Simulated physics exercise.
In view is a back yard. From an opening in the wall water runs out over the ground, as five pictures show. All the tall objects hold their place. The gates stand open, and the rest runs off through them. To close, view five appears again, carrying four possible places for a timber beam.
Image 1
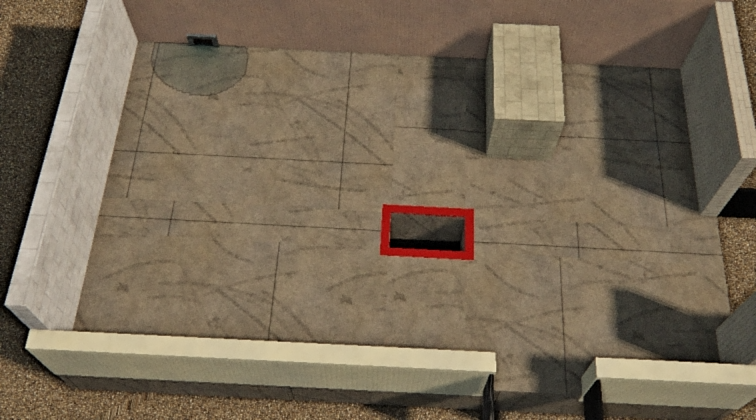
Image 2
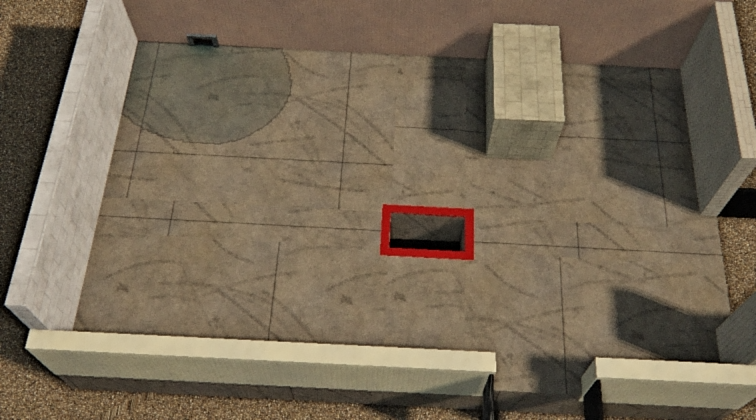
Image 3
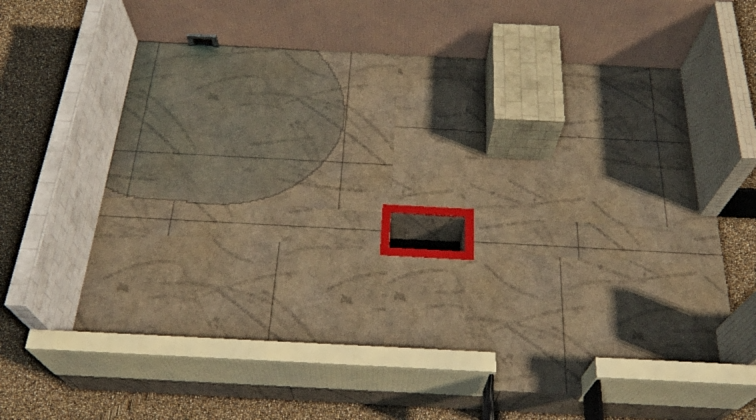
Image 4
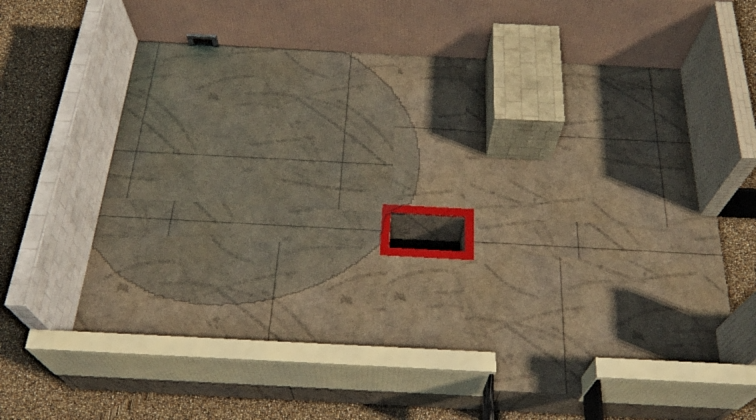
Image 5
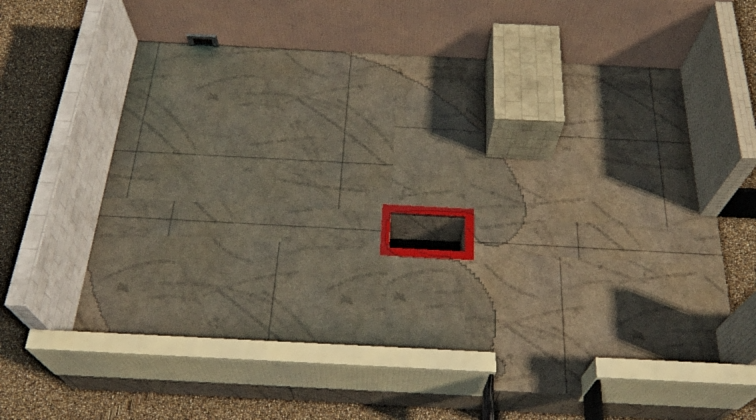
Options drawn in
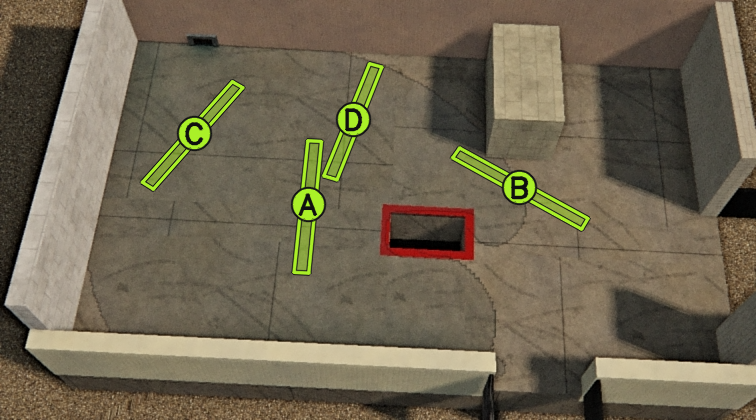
Water spreads from the back left across the yard and surrounds the red drain pit.
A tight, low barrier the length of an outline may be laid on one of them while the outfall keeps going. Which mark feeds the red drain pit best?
Choose B.
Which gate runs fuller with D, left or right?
More leaves on the right.
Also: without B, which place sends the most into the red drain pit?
C it is.
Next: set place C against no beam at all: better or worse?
Place C is worse.
On the marked copy, A from (301, 272) to (314, 141); B from (456, 152) to (584, 223); C from (147, 185) to (237, 84); D from (330, 177) to (375, 65).
For place A, about 11 % of the stream goes into the red drain pit, about 89 % out by the gates.
For place B, about 23 % of the stream goes into the red drain pit, about 76 % out by the gates.
For place C, about 17 % of the stream goes into the red drain pit, about 81 % out by the gates.
For place D, about 10 % of the stream goes into the red drain pit, about 89 % out by the gates.
